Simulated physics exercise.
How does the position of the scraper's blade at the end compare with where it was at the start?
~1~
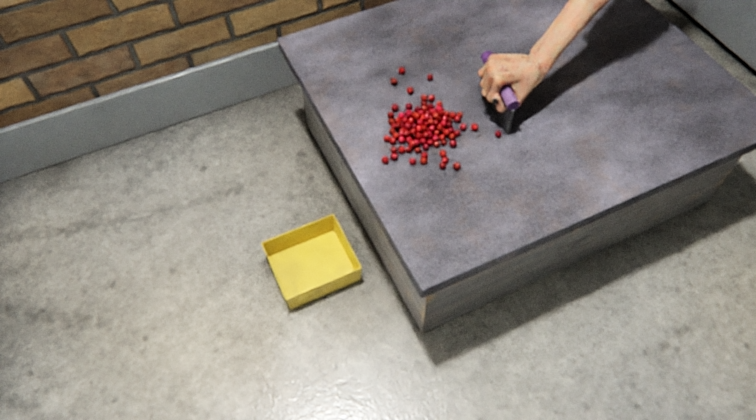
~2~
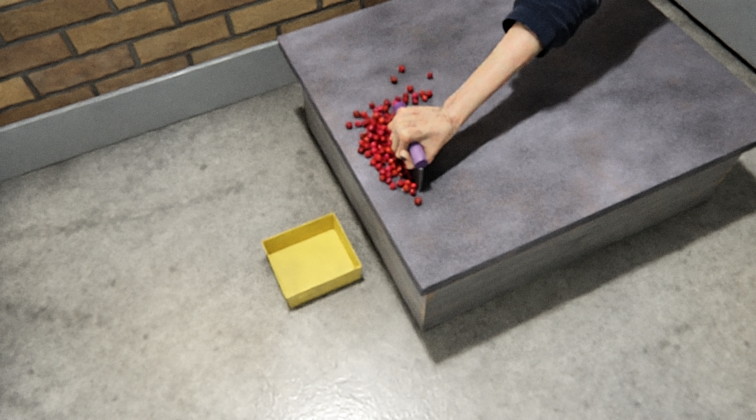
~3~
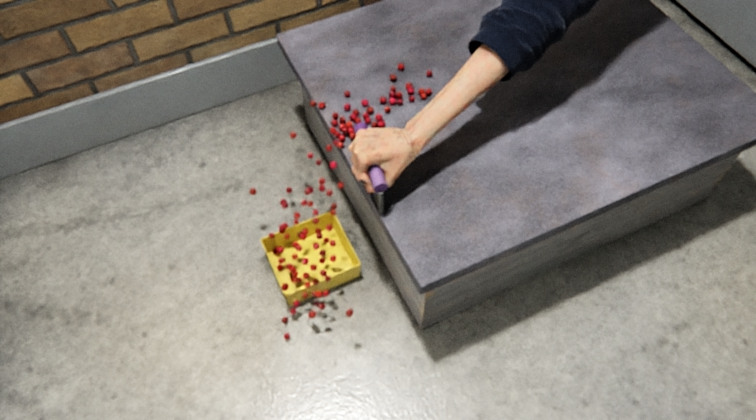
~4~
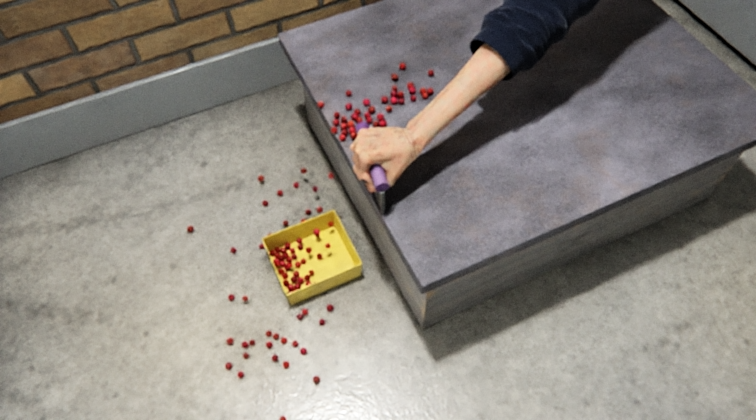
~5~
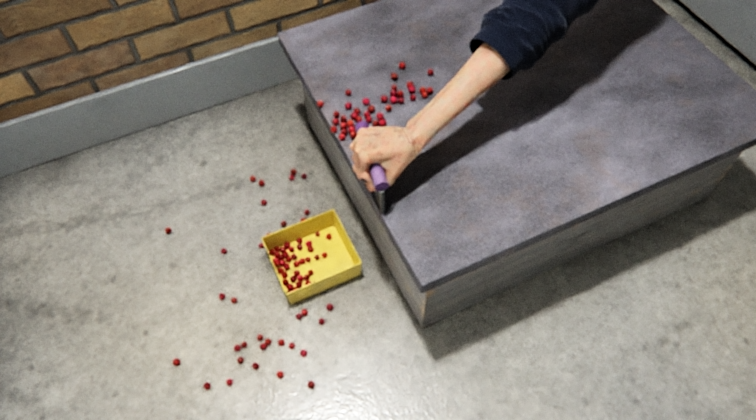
At the start the blade is on the grey top, to the right of the berry pile. By the end it is farther left and lower in view, at the edge of the block near the yellow tin.
